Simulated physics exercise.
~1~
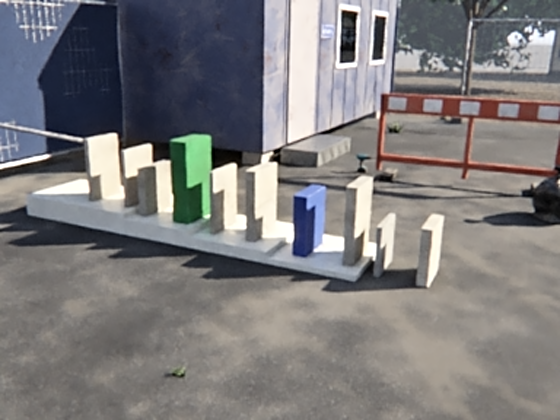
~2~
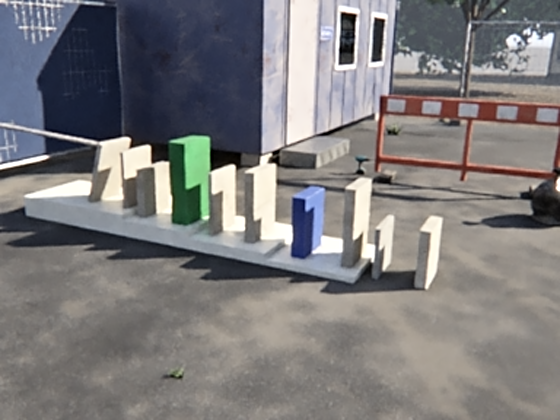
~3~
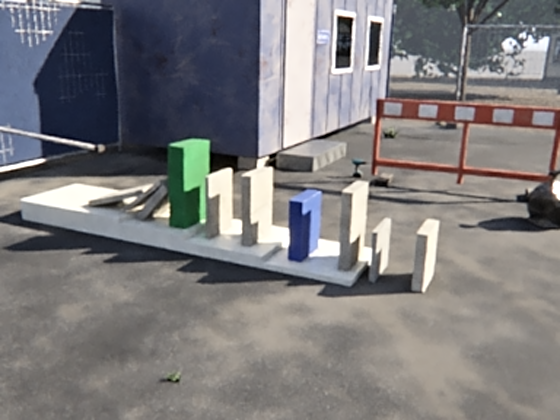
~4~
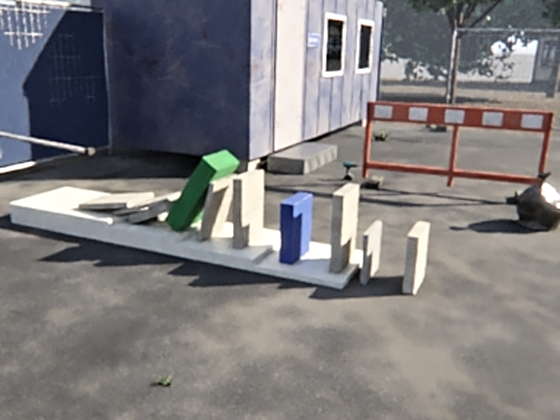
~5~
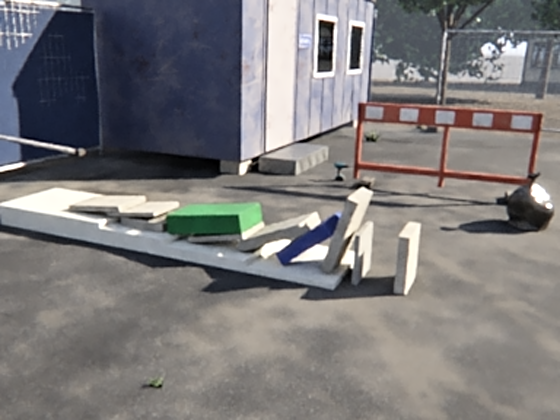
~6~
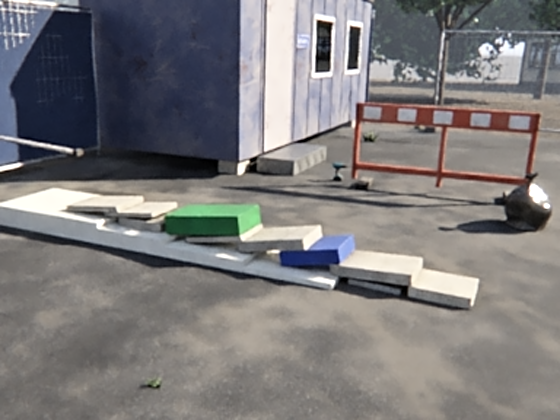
Beside a blue site cabin and an orange-and-white barrier, a row of upright slabs on a low white base toppled from left to right, the green one falling before the blue, until every slab lay flat in an overlapping line.
